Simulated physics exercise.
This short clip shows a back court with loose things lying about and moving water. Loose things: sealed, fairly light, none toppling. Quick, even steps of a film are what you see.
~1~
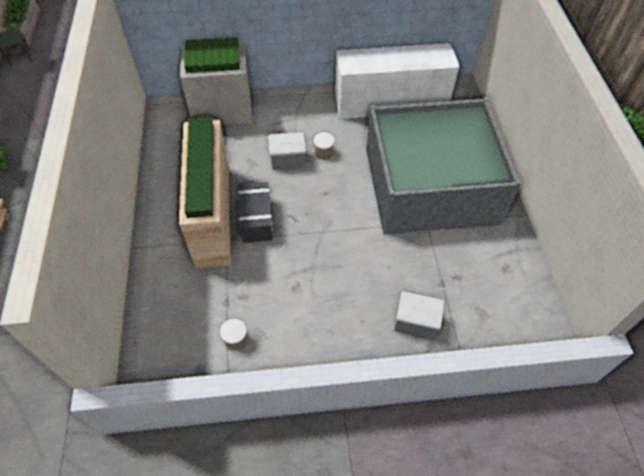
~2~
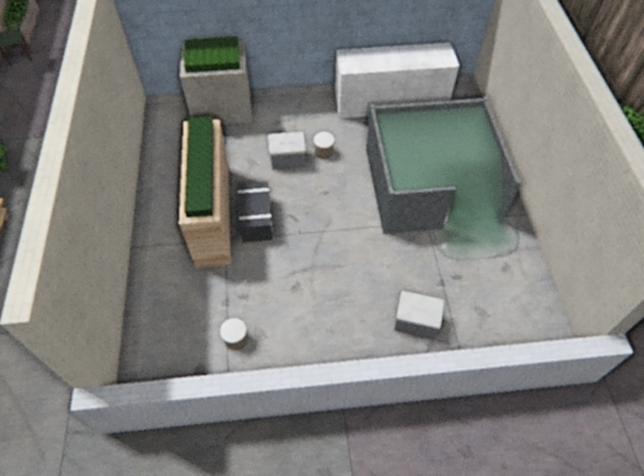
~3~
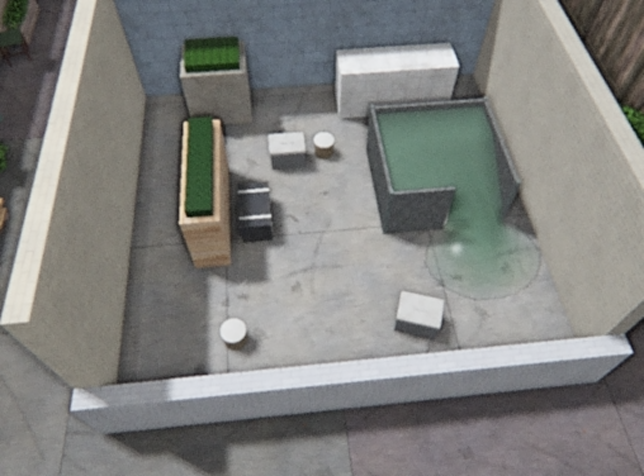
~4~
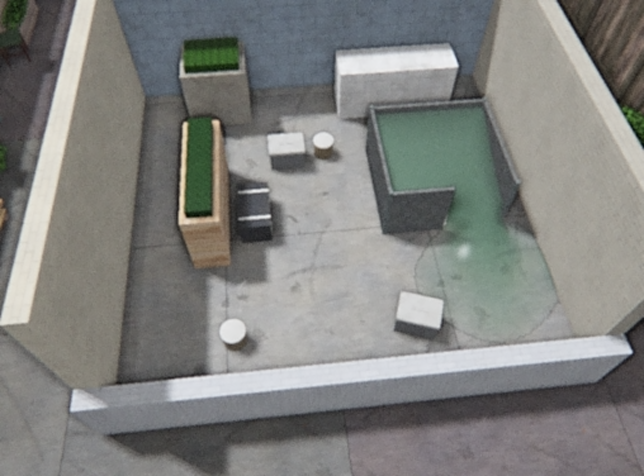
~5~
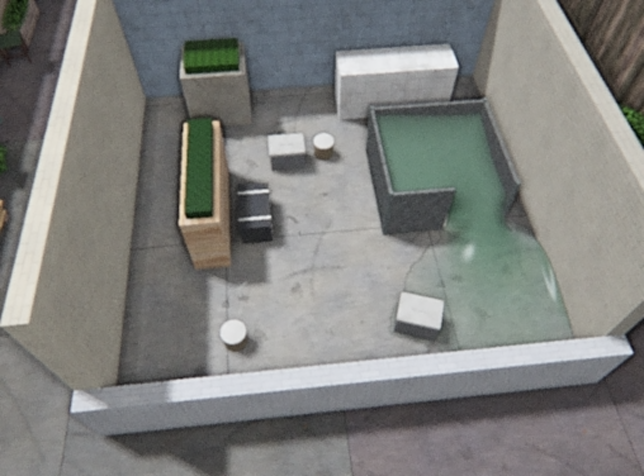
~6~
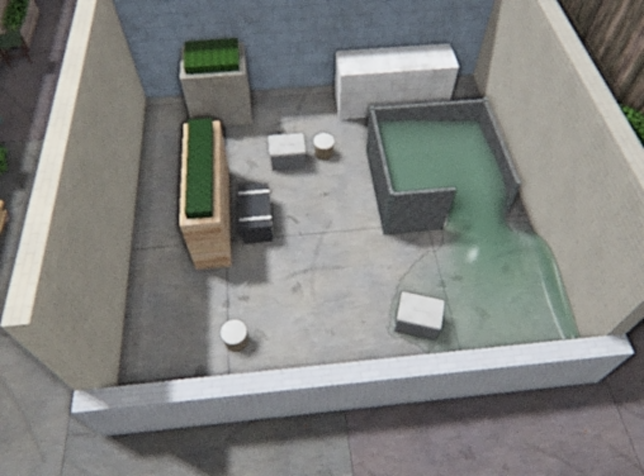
Green water pours through a gap in a gray tank and spreads across the courtyard floor.
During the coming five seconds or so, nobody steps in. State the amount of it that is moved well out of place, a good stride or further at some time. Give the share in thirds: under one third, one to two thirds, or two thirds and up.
It lands in the middle band.
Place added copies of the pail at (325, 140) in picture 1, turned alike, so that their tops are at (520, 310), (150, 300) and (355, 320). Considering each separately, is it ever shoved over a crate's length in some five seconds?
Shoved clear, shoved clear, shoved clear.
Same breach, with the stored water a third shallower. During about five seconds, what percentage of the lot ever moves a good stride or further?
That comes to 40 % of the lot.
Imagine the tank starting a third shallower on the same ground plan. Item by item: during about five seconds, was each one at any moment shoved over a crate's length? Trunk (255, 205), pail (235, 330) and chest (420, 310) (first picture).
First: Falls short; second: Goes past it; third: Goes past it.
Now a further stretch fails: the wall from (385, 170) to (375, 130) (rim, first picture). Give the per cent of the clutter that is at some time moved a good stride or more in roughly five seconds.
About 100 per cent.
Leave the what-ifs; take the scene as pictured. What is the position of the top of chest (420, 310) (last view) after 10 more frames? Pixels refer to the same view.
I'd put it at about (293, 307).
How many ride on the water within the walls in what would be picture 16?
I make it 1 of them.
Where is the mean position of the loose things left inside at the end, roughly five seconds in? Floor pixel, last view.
About (245, 146).
A moment on, 0 of 5 are well off their spots; 0 afloat.
Next, 1 of 5 are well off their spots; 1 afloat.
Later, 2 of 5 are well off their spots; 1 afloat.
In the end, 3 of 5 are well off their spots, and 3 have been at some point; 2 afloat.
